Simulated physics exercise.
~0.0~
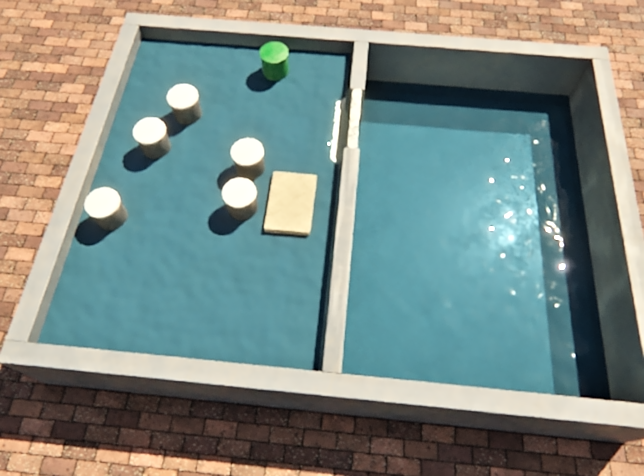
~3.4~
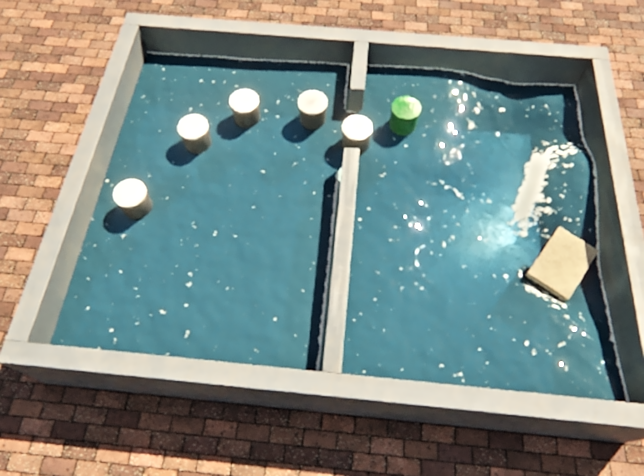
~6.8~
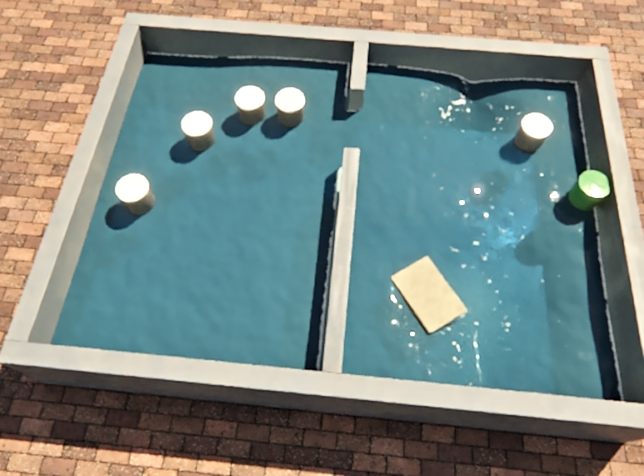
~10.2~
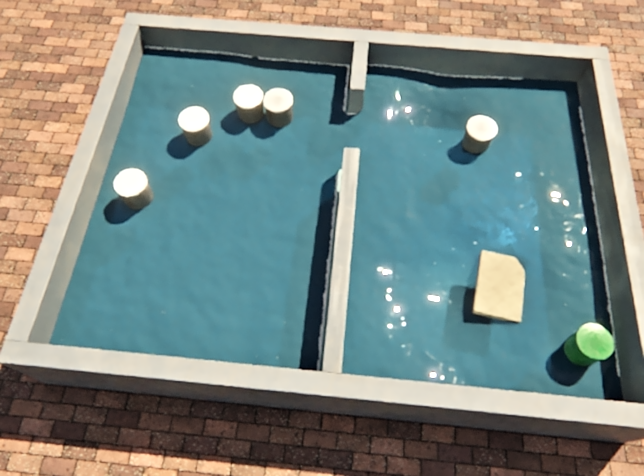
In a divided pool, a green float, a white one and a tan block drift right through the gap and stay afloat.
